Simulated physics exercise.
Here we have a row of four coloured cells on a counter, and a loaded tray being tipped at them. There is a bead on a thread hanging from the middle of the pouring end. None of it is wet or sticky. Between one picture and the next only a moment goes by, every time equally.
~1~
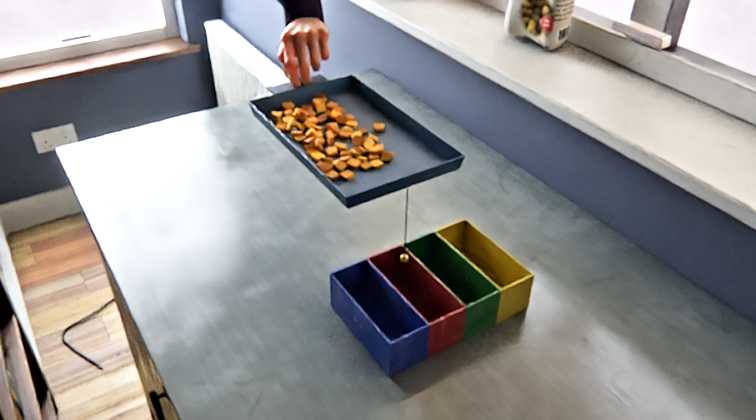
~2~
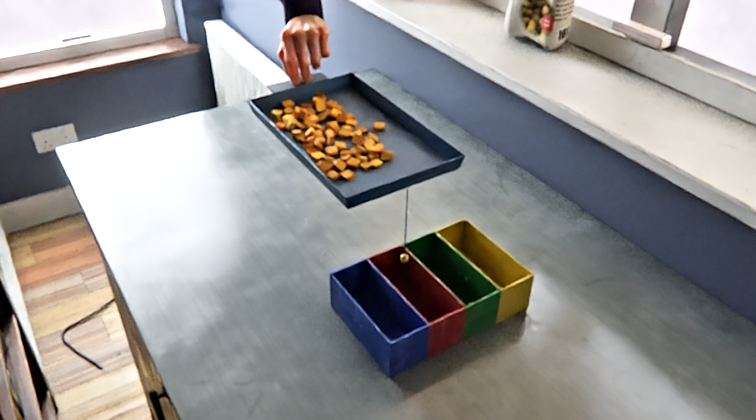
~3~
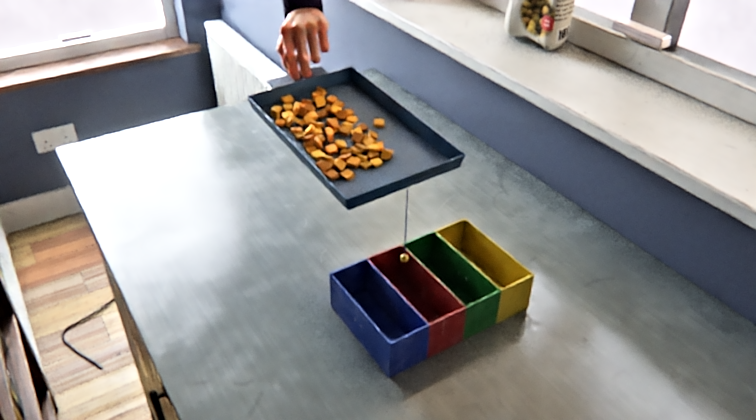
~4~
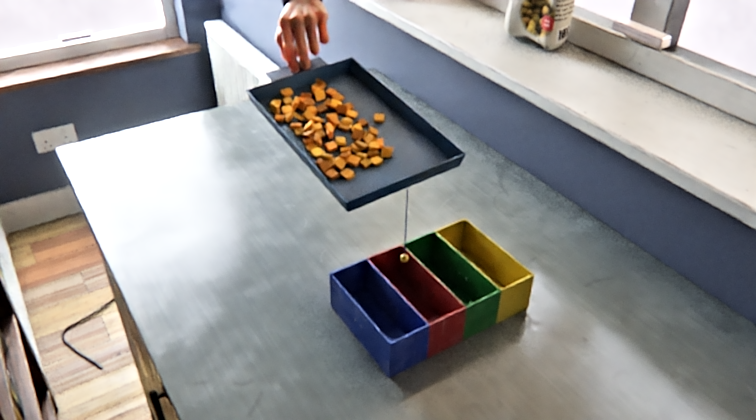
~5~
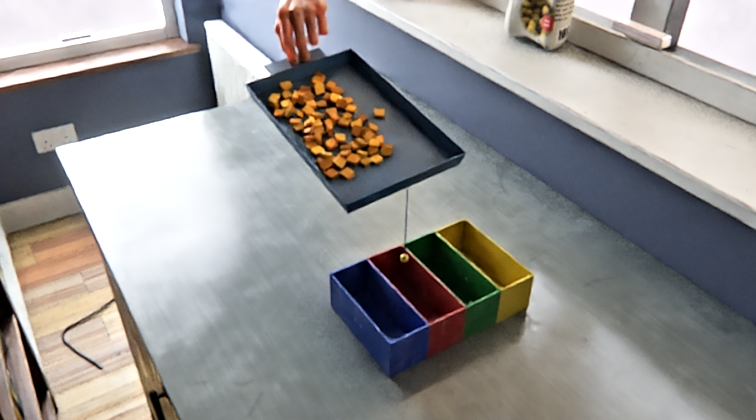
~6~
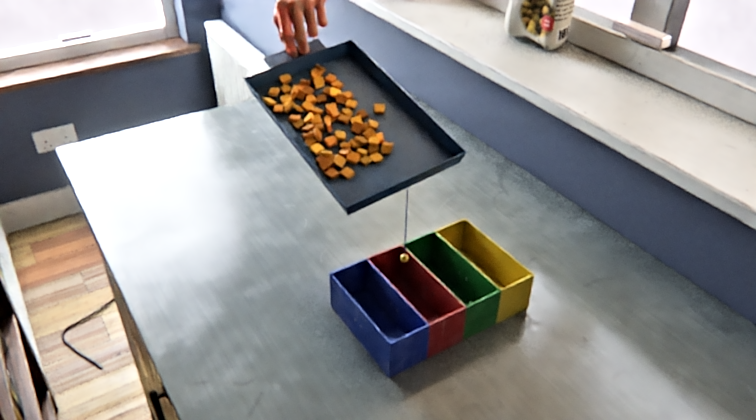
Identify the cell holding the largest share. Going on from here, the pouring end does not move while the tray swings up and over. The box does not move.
Largest share: Blue.
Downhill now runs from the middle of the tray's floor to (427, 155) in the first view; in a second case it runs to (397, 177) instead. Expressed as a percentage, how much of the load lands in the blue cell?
In turn some 0 and 20 per cent.
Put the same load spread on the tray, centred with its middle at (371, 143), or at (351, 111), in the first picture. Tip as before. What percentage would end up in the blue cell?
Around 60 percent the first time, around 60 percent the second.
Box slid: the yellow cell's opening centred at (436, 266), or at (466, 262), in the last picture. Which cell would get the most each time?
The red cell, then blue.
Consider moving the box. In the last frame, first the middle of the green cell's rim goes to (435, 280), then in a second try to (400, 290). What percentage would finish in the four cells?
Some 100 and then some 100 per cent.
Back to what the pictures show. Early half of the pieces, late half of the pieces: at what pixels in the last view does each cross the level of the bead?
Around (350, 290) first; around (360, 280) second.
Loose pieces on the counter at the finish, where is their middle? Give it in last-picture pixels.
Near (315, 359).
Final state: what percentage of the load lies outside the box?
That comes to some 40 per cent.
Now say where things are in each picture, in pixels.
Corners of the pouring end near (348, 194) and (460, 155), level; middle of the load near (331, 134), small crackers; bead on its thread near (405, 258); blue cell near (409, 348); red cell near (446, 329); green cell near (482, 312); yellow cell near (515, 296), in the first frame.
Corners of the pouring end near (348, 194) and (460, 154), level; middle of the load near (331, 133), in the second frame.
Corners of the pouring end near (348, 196) and (461, 154), tipped barely, lowest at the left corner; middle of the load near (331, 130), in the third frame.
Corners of the pouring end near (348, 198) and (461, 153), tipped a little, lowest at the left corner; middle of the load near (331, 126), in the fourth frame.
Corners of the pouring end near (348, 201) and (461, 152), tipped a little, lowest at the left corner; middle of the load near (330, 122), in the fifth frame.
Corners of the pouring end near (348, 203) and (461, 151), tipped a little, lowest at the left corner; middle of the load near (330, 118); blue cell near (409, 348); red cell near (446, 329); green cell near (482, 312); yellow cell near (515, 296), in the sixth frame.
Shortly afterwards, tray tipped steeply; the whole lot on the tray.
Next, tray tipped right over; near two thirds on the tray; a little in the blue cell; near a quarter falling or outside the box.
Some moments later, tray tipped past a quarter turn; near two thirds in the blue cell; only a few in the red cell; near a third falling or outside the box.
In the end, tray tipped past a quarter turn; near two thirds in the blue cell; only a few in the red cell; none at all in the green cell; none at all in the yellow cell; near a third outside the box.
